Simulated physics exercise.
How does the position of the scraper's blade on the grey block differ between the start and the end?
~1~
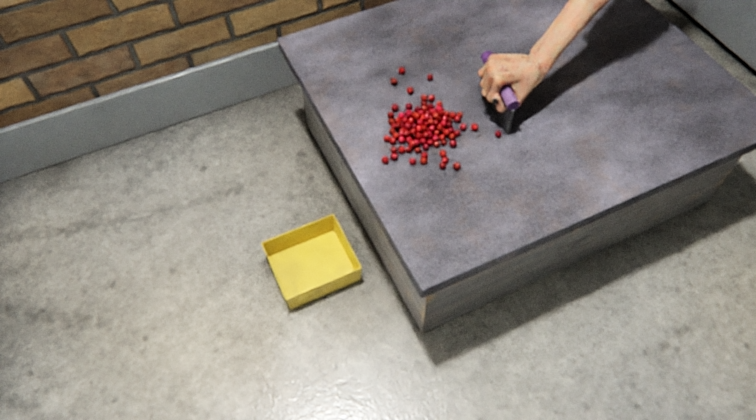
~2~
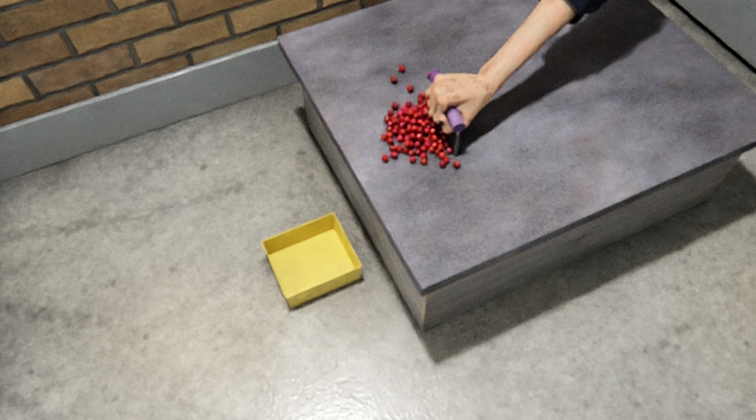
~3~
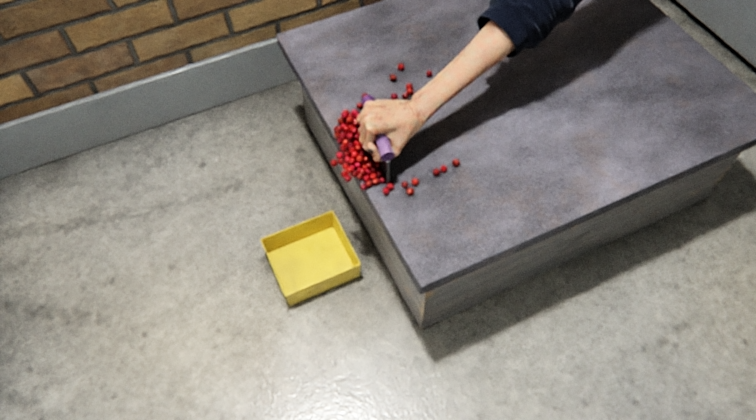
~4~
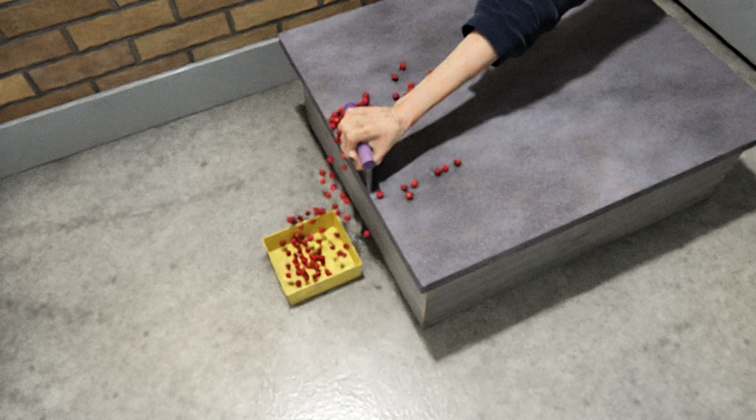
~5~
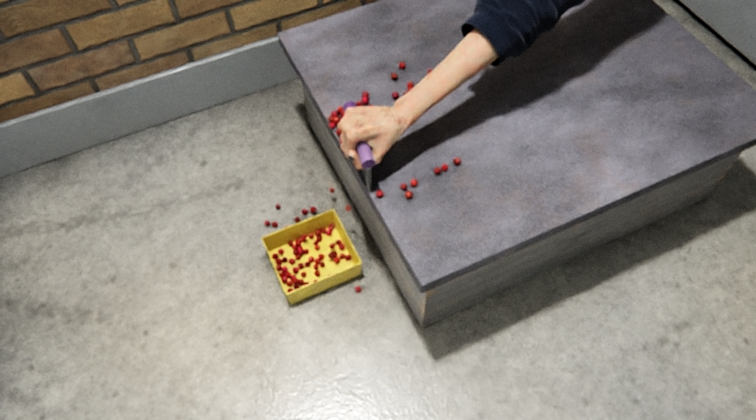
At the start the blade is to the right of the pile of cranberries, well in on the top of the block. By the end it is farther left and a little lower in view, at the block's edge near the yellow tin.
